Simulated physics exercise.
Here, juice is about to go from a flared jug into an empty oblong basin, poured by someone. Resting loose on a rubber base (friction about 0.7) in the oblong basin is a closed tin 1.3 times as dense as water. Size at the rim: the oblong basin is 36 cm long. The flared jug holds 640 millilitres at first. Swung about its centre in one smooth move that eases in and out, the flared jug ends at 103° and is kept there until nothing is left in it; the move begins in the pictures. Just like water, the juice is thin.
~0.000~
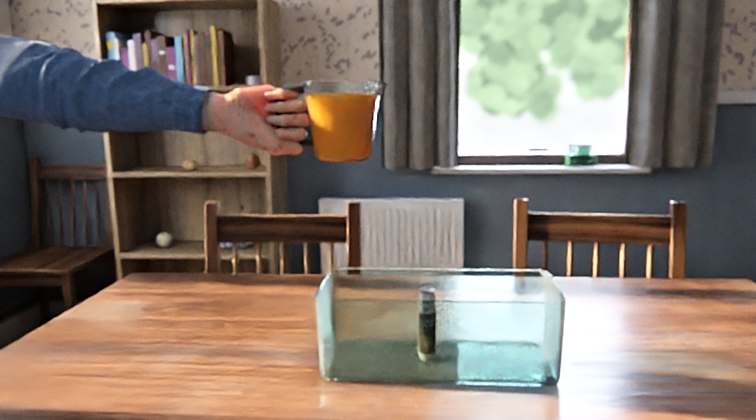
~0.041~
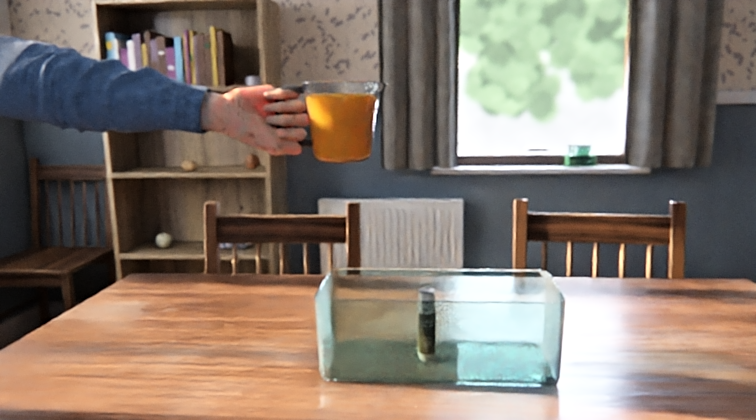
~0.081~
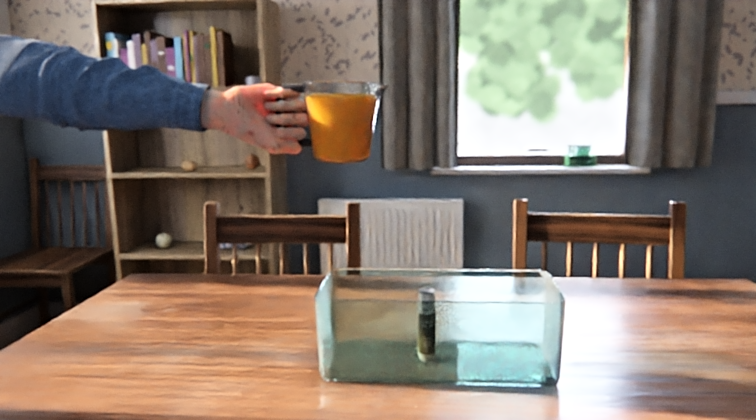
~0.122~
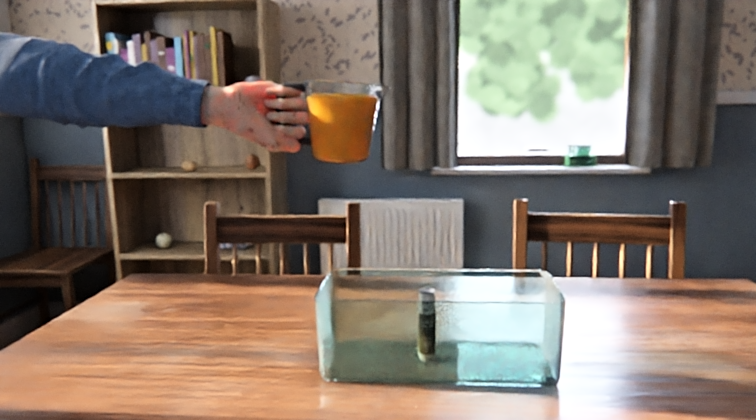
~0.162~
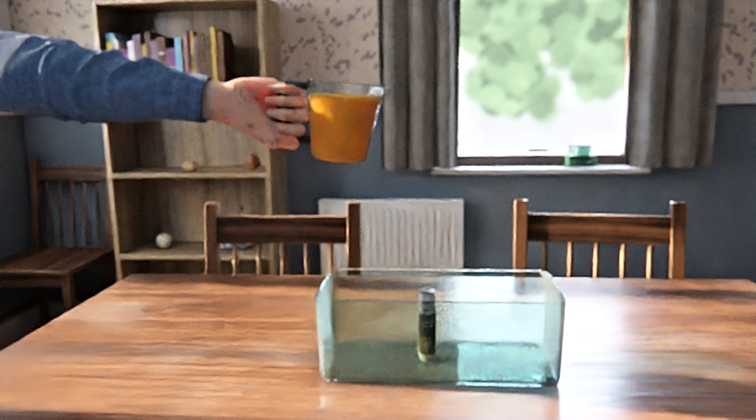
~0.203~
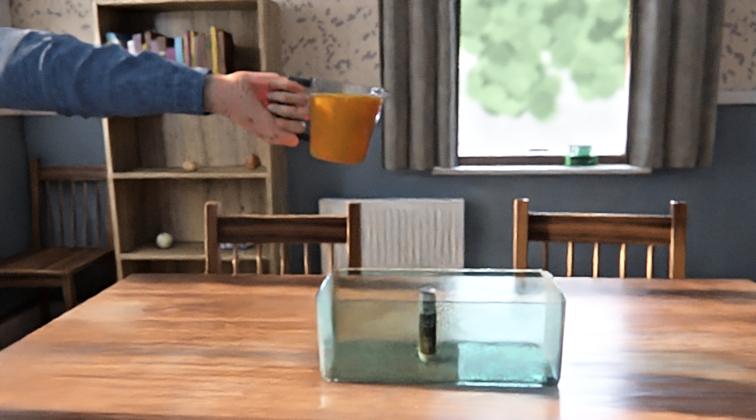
A hand reaching in from the left holds a clear flared jug of orange juice upright above a glass basin on a wooden table, a small dark tin standing inside the basin. The jug stays almost still at first, then the hand tilts it slightly to the right, the juice remaining inside.
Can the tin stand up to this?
It's bound to withstand the flow.
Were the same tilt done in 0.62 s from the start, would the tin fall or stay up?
Then the tin does not tip.
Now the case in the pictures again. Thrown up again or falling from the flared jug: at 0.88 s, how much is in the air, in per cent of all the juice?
36 per cent or so.
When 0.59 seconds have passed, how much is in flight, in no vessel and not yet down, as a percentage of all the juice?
Near 24 per cent of it all.
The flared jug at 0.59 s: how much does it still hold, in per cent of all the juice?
About 76 per cent.
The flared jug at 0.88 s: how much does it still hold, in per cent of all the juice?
Close to 20 percent of the total.
By 0.59 s the tilt is 66° and 76 per cent is still to pour; the tin stands where it began.
By 0.88 s the tilt is 99° and 21 per cent is still to pour; the tin stands where it began.
By 1.18 s the tilt is 103° and 1 per cent is still to pour; the tin stands where it began.
By 1.50 s the tilt is 103° and 0 per cent is still to pour; the tin stands where it began.
At rest the tin stands where it began.
